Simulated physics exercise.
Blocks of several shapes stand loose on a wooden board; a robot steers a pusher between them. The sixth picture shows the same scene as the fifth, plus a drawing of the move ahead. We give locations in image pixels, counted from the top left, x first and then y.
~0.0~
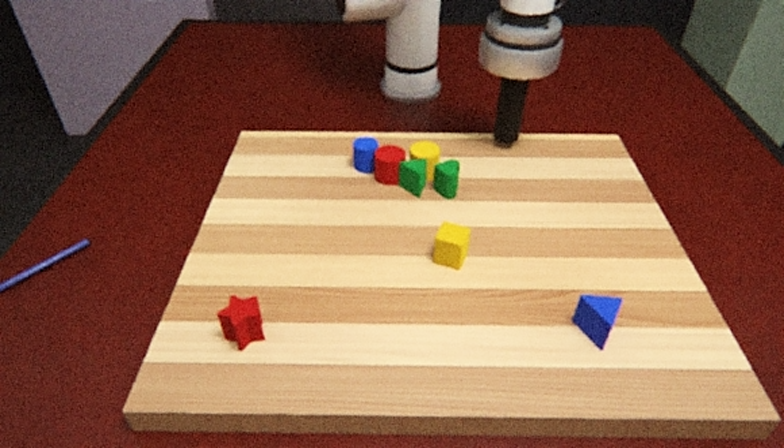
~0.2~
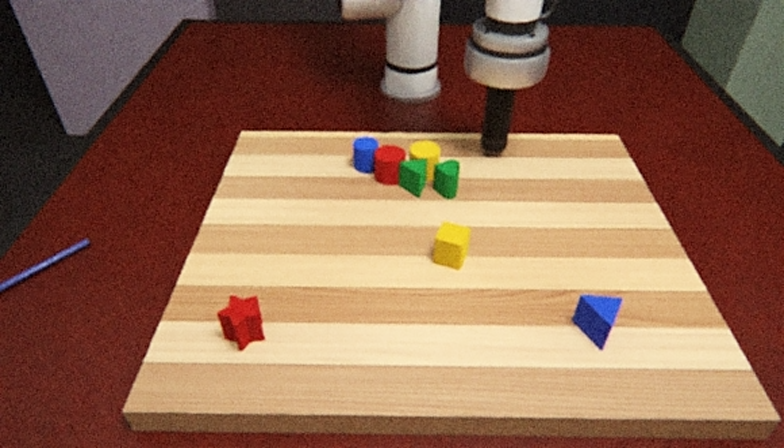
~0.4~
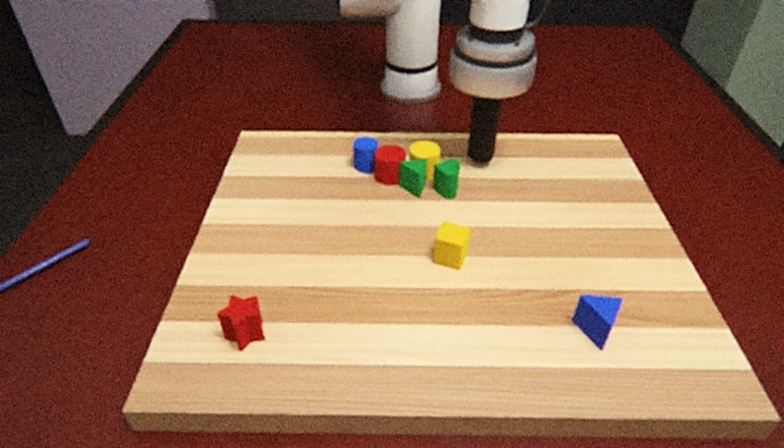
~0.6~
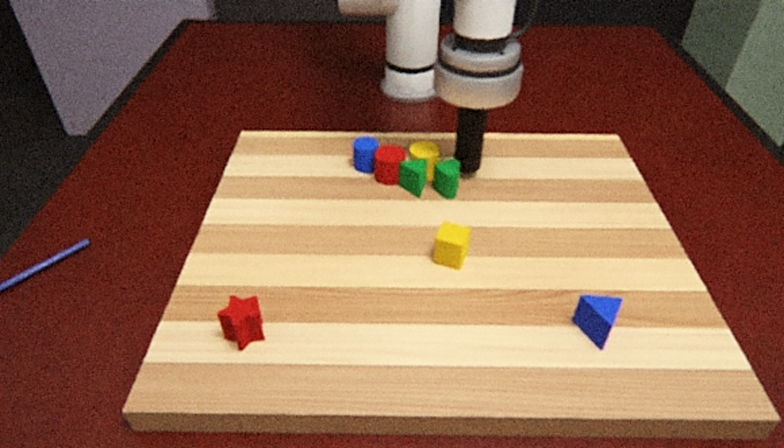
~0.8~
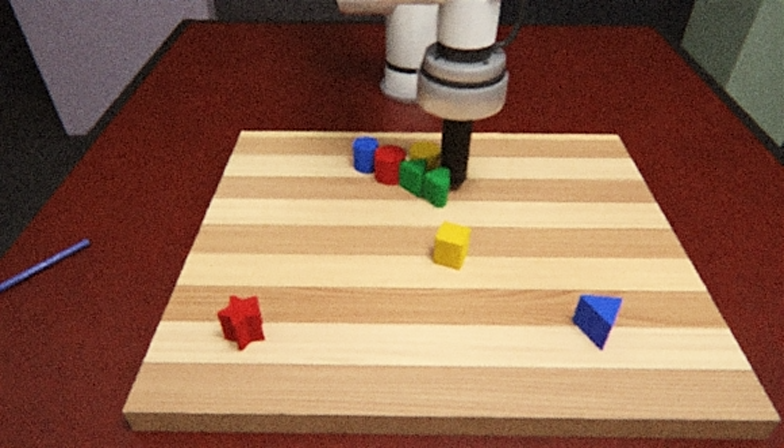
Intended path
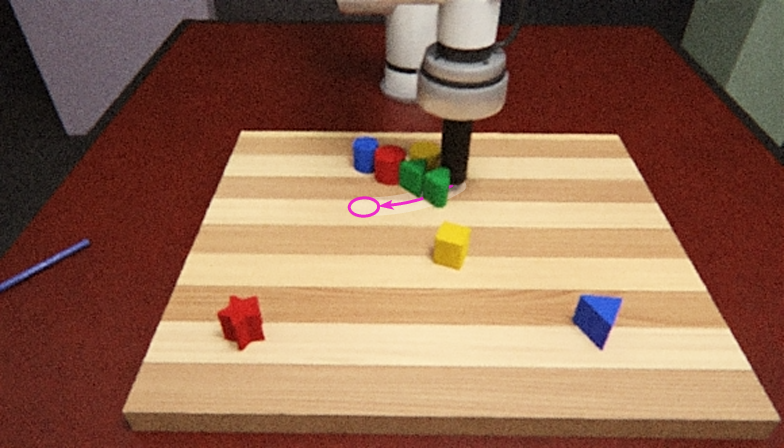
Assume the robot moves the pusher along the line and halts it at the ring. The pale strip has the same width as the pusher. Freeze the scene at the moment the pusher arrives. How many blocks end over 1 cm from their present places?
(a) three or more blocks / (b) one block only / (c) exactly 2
c (exactly 2)
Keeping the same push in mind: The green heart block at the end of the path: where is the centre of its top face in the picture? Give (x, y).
The centre of its top will be at (417, 194).
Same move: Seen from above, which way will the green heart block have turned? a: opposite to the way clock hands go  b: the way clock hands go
I choose a.
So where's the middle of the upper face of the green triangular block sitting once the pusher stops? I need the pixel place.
Close to (378, 167).
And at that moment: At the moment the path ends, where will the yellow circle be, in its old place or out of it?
Put simply, it stays right there.
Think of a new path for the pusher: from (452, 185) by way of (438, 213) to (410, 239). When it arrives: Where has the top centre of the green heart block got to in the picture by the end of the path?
Pixel (384, 207).
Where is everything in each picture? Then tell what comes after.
The first picture shows lower end of the pusher (506, 137), tops of blocks, green triangular block (416, 164), yellow circle (425, 149), green heart block (449, 166).
The second picture shows pusher (494, 146), blocks as before.
The third picture shows pusher (480, 156), blocks as before.
The fourth picture shows pusher (467, 166), blocks as before.
The fifth picture shows pusher (453, 178), green triangular block (416, 164), yellow circle (425, 149), green heart block (439, 175).
The drawn path runs from (452, 185) via (427, 197) and (397, 204), ending at (364, 207).
The first path, step by step. One third of the way, pusher (428, 189); green triangular block (407, 167); green heart block (423, 190), turned 40° anticlockwise.
Two thirds of the way, pusher (397, 197); green triangular block (385, 168), turned 45° clockwise; green heart block (417, 194), turned 100° anticlockwise.
At the end, pusher (364, 199); green triangular block (378, 167), turned 65° clockwise; yellow circle not moved; green heart block (417, 194), turned 100° anticlockwise.
